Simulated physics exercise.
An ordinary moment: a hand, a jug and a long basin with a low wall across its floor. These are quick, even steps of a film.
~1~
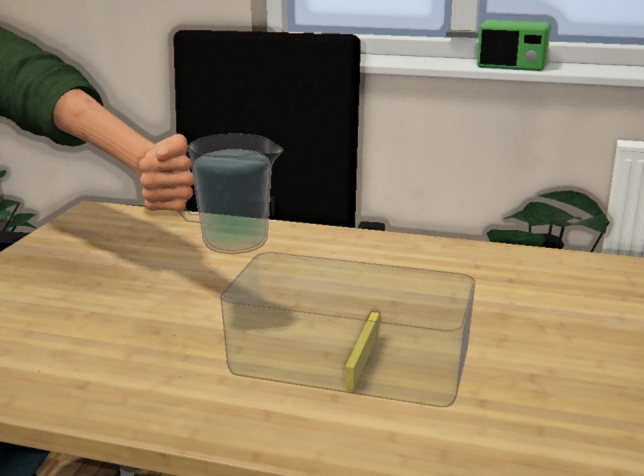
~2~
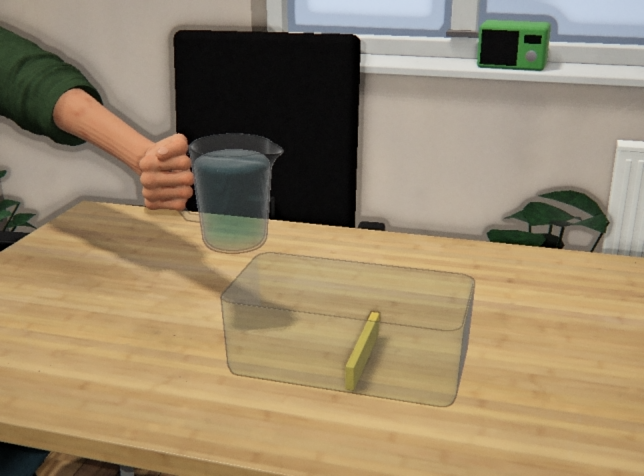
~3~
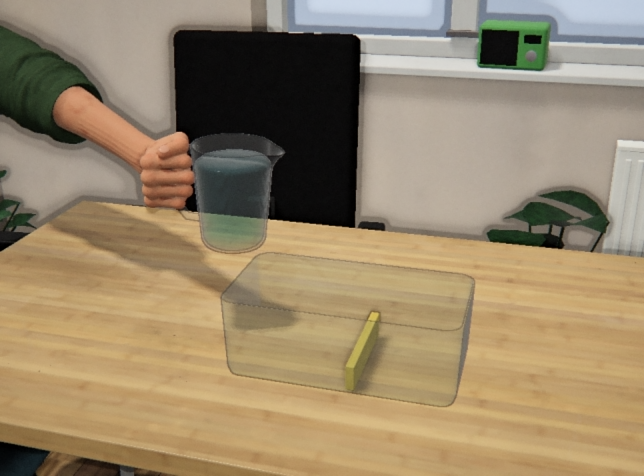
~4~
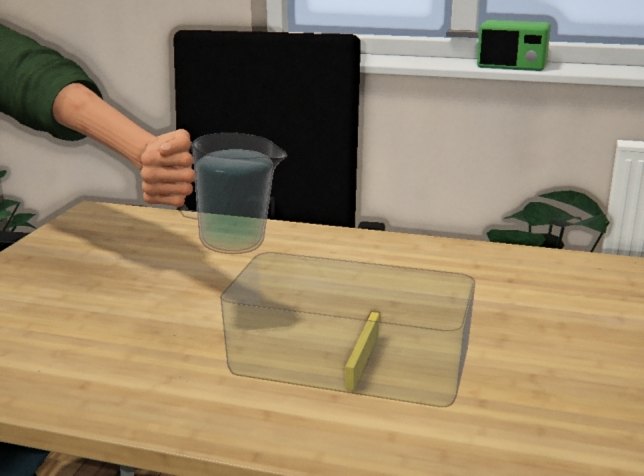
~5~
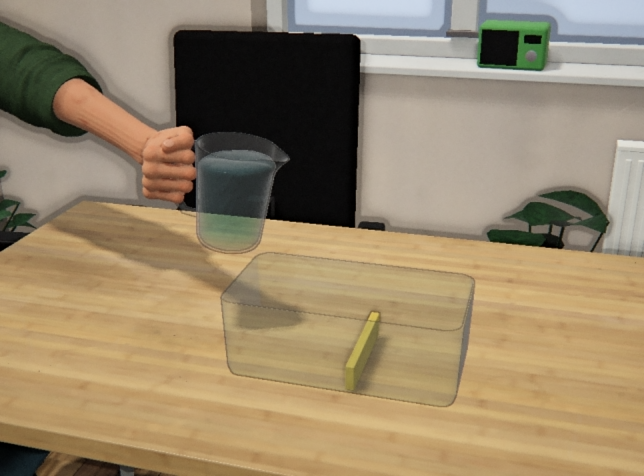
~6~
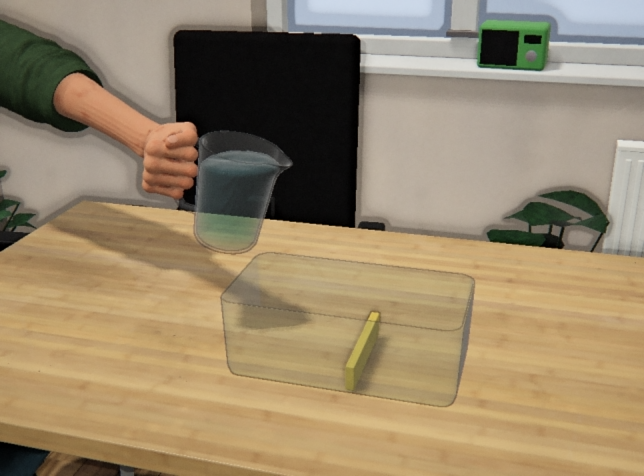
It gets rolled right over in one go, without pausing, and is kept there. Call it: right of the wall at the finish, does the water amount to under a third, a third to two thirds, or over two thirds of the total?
Under a third of the total.
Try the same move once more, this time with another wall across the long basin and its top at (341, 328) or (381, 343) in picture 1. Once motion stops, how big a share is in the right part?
40 % then 10 %.
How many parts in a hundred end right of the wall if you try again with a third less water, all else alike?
Estimate: Around 5 per cent.
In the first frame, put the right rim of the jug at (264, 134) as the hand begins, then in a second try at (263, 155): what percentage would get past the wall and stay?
It comes out at around 10 percent and then around 5 percent.
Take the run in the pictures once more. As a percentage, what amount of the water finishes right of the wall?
Roughly 10 %.
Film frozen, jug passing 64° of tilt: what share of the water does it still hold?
Amount still in: Approx. 80 %.
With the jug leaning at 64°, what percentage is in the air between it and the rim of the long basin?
I'd put it at roughly 15 percent of it.
A moment on, the jug is tipped part way and 80 per cent is still to pour, 7 is left of the wall and 0 right of it.
Next, the jug is tipped on its side and 28 per cent is still to pour, 55 is left of the wall and 2 right of it.
Then the jug is tipped right over and 1 per cent is still to pour, 89 is left of the wall and 7 right of it.
Later the jug is tipped right over and 0 per cent is still to pour, 90 is left of the wall and 8 right of it.
At rest 90 per cent lies left of the wall, 8 right of it and 2 outside.
